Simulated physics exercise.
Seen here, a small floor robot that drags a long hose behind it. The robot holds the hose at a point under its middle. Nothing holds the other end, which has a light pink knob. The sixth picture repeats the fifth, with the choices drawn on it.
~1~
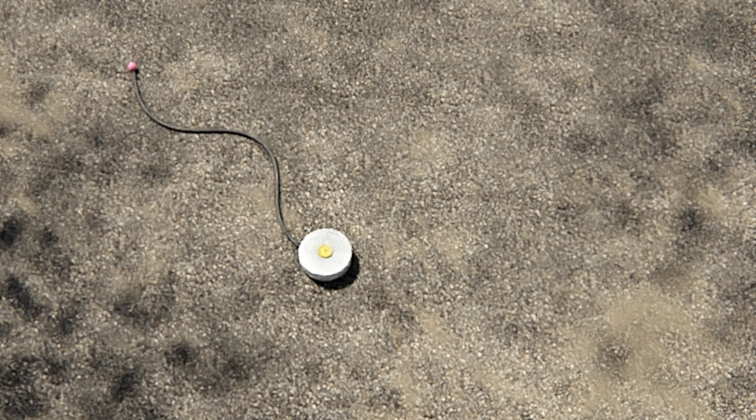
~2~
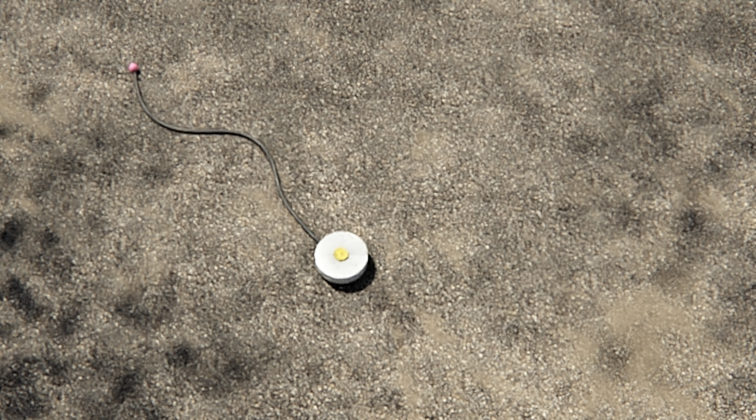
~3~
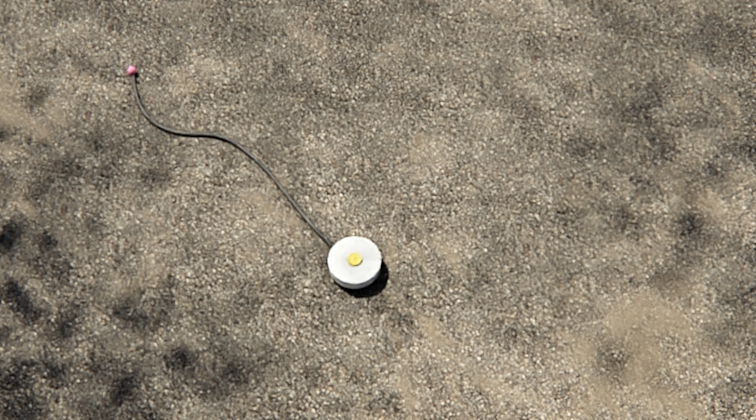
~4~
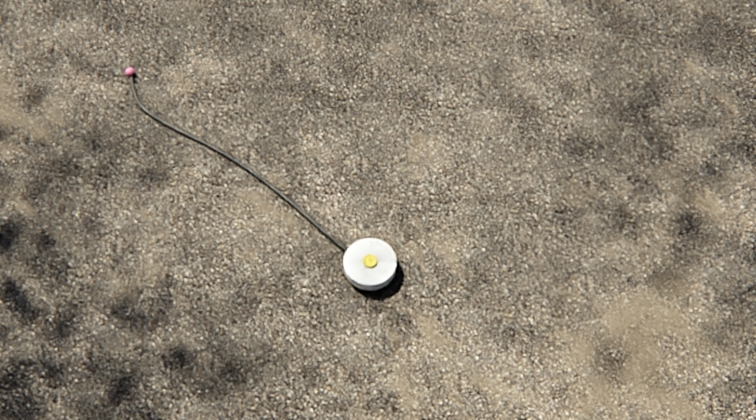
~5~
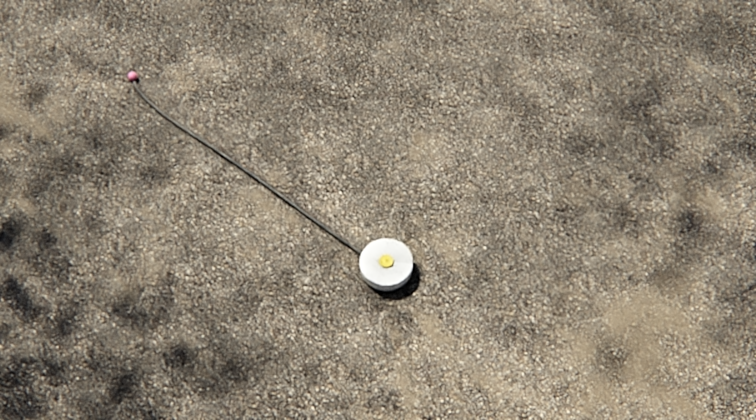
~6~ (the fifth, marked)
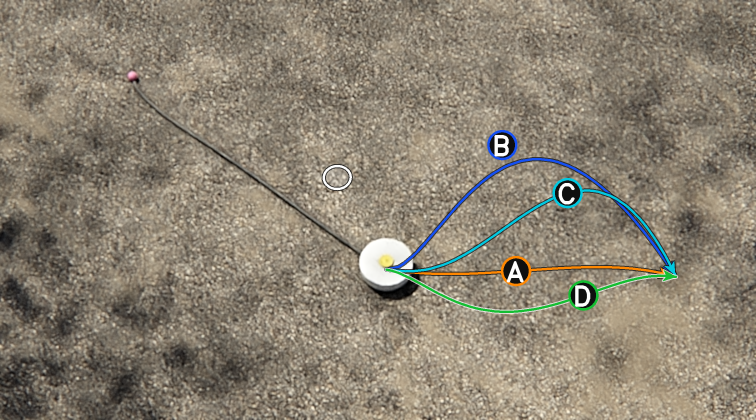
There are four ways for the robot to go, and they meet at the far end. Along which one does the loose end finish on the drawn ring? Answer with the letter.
Choose route C.
On the marked copy, A from (386, 270) via (529, 270) to (672, 276); B from (386, 270) via (533, 159) to (675, 275); C from (386, 270) via (540, 205) to (675, 275); D from (386, 270) via (534, 309) to (676, 277); the ring at (337, 177).
With C. Early on, robot (507, 223), middle of the hose (328, 201), free end (186, 125).
Further on, robot (623, 197), middle of the hose (441, 188), free end (271, 165).
At the end, robot (678, 273), middle of the hose (507, 205), free end (336, 175); the free end is on the ring.
As for the rest, A leaves the free end at (324, 193); B leaves the free end at (345, 154); D leaves the free end at (321, 206).
